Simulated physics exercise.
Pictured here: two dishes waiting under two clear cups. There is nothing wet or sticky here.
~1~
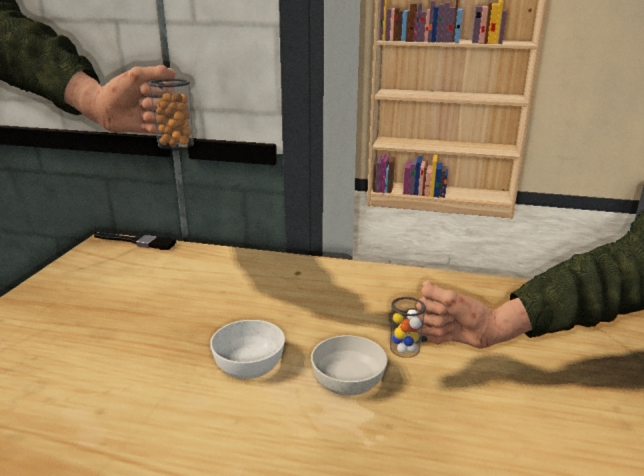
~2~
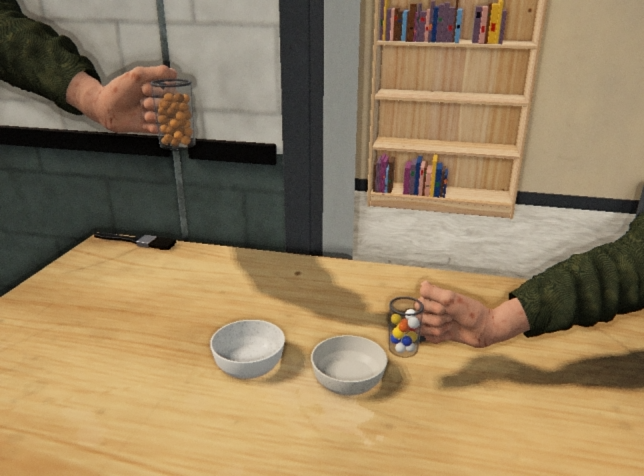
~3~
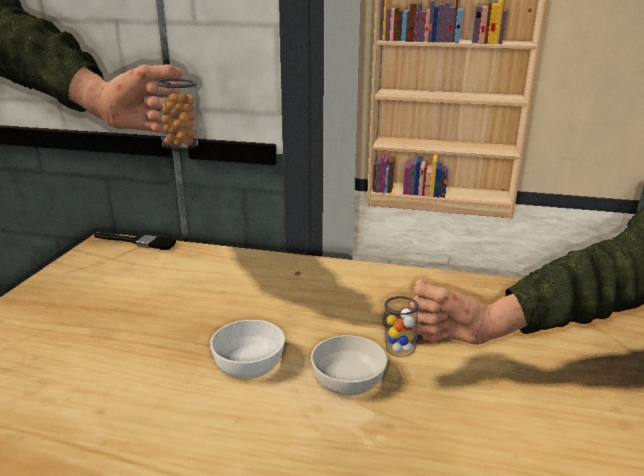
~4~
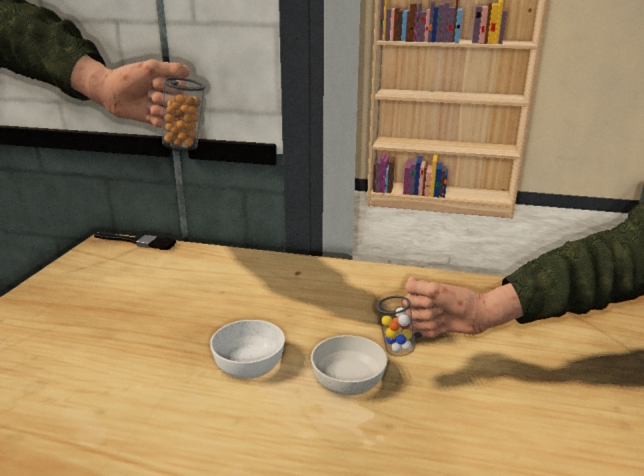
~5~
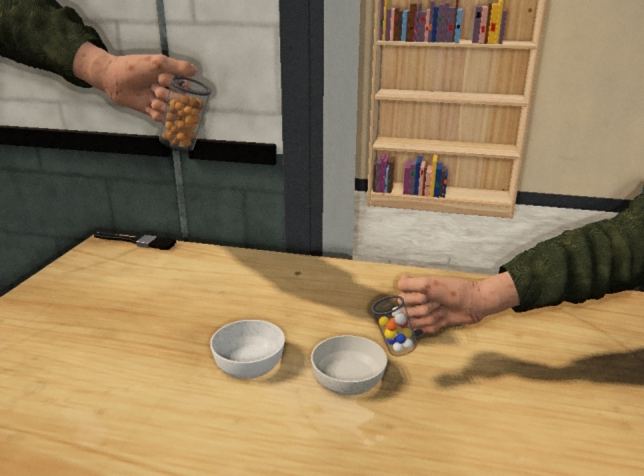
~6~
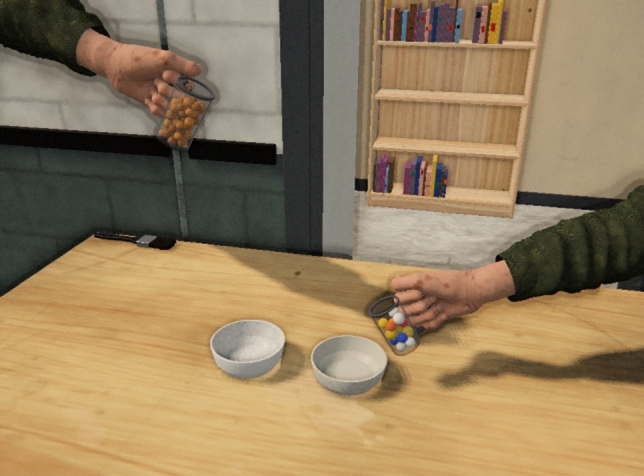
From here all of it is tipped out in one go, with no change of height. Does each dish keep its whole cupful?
My prediction: Left: Spillage. Right: No spills.
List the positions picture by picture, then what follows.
The first frame shows left dish (235, 364), empty; left cup (173, 114), holding roasted chickpeas, high above its dish; right dish (342, 384), empty; right cup (407, 328), holding glass marbles, just above its dish.
The second frame shows left cup (175, 114), upright; right cup (405, 328), upright.
The third frame shows left cup (178, 115), tipped 3°; right cup (401, 327), tipped 3°.
The fourth frame shows left cup (182, 115), tipped 11°; right cup (397, 327), tipped 11°.
The fifth frame shows left cup (184, 115), tipped 21°; right cup (395, 326), tipped 21°.
The sixth frame shows left dish (235, 364); left cup (184, 115), tipped 30°; right dish (342, 384); right cup (395, 326), tipped 30°.
Then, 0.32 s later than the last frame, left, every one still in the cup; right, every one still in the cup.
Then, 0.73 s later than the last frame, left, every one still in the cup; right, every one still in the cup.
Then, 1.16 s later than the last frame, left, the larger part still in the cup, about a tenth in the air; right, roughly half still in the cup, roughly half in the dish, about a tenth in the air.
When it is over, left, the larger part in the dish, about a tenth outside the dish; right, every one in the dish, not one outside the dish.
